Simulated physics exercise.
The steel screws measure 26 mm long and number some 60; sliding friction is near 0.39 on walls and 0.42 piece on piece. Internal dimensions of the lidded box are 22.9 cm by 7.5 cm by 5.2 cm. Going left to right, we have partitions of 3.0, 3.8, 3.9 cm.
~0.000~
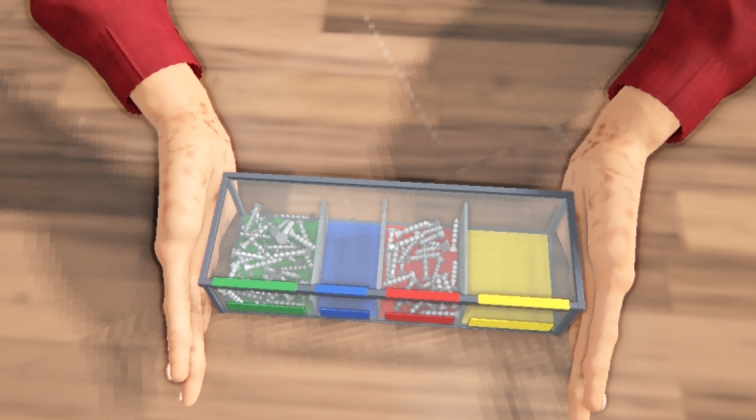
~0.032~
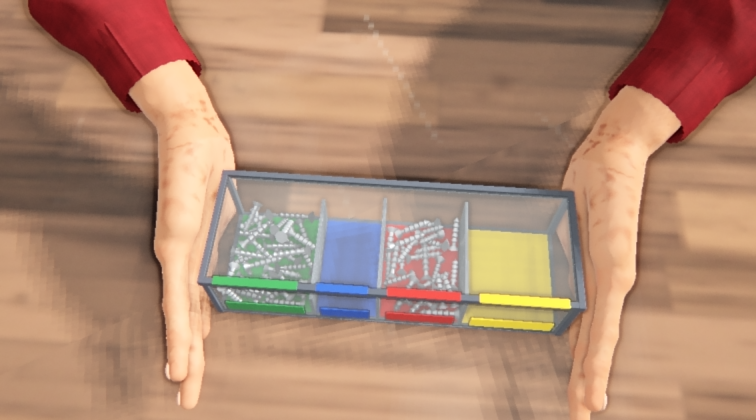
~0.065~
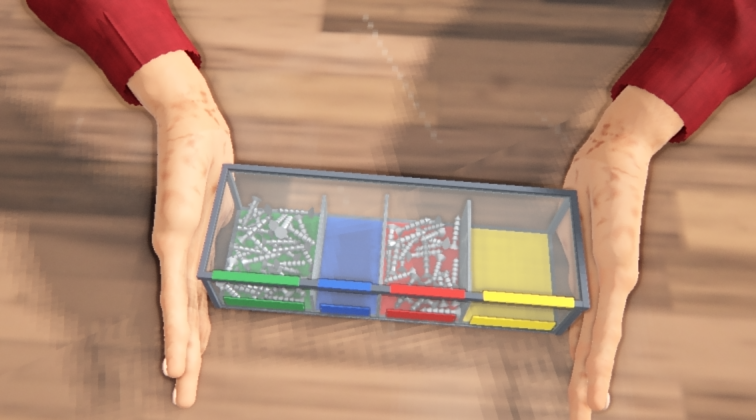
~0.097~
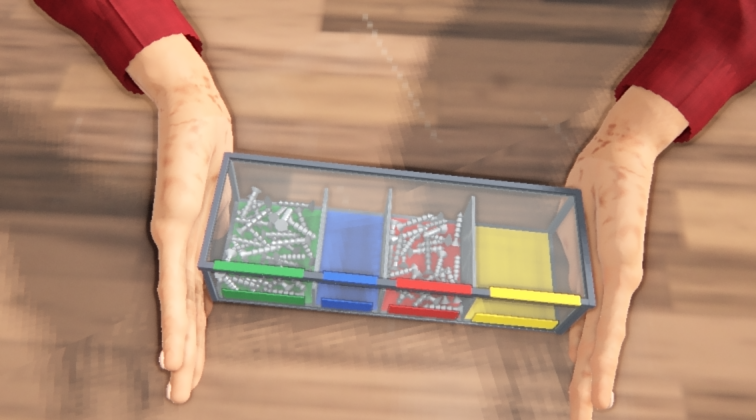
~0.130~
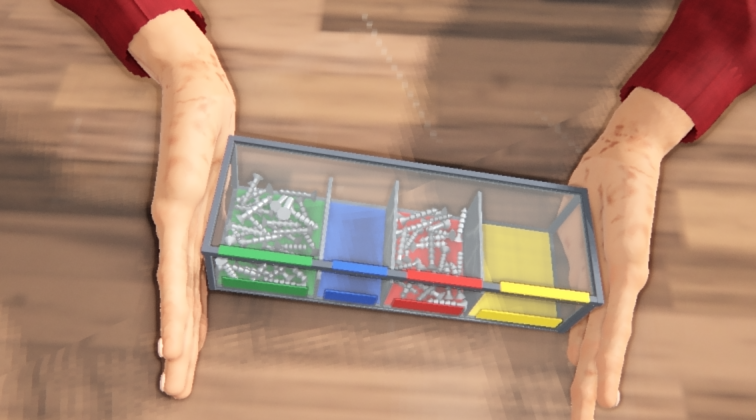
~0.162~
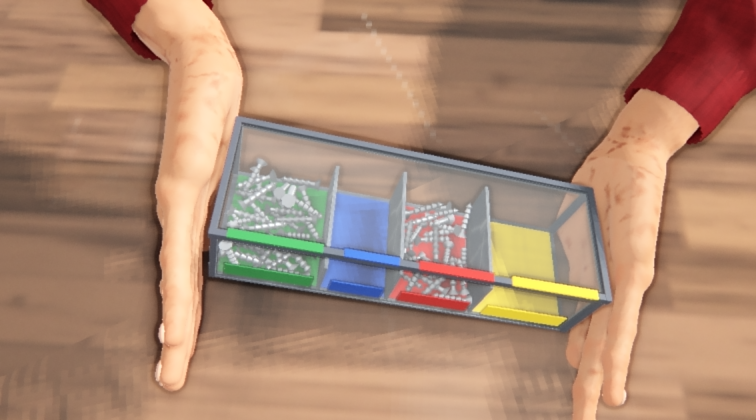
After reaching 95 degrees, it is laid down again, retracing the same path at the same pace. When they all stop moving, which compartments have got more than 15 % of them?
Outcome: Red: It'll probably finish past fifteen percent of the pieces, blue: It'll probably finish past fifteen percent of the pieces, green: It'll probably finish at or short of fifteen percent of the pieces, yellow: It'll probably finish at or short of fifteen percent of the pieces.
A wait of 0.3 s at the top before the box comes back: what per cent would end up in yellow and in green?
In per cent: Yellow 15, green 5.
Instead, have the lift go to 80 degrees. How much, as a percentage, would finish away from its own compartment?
Some 35 per cent.
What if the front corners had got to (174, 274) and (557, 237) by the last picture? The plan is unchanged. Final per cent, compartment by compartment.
Per cent at the end: Red 20; blue 10; green 65; yellow 0.
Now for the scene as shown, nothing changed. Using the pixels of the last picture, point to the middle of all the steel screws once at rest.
I'd put it at about (423, 246).
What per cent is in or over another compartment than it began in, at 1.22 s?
Roughly 55 percent of it.
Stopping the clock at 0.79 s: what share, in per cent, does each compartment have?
The split is red at 45, blue at 5, green at 50 and yellow at 0 per cent.
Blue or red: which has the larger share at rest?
More settles in the red compartment.
After 0.79 s, tilt 95 degrees; red 45 %, blue 5 %, green 50 %.
Then, at 1.22 s, tilt 41 degrees; red 60 %, blue 25 %, green 5 %, yellow 5 %.
Then, at 1.72 s, tilt 0 degrees; red 60 %, blue 25 %, green 5 %, yellow 5 %.
By 2.0 s all is still; red 60 %, blue 25 %, green 5 %, yellow 5 %.
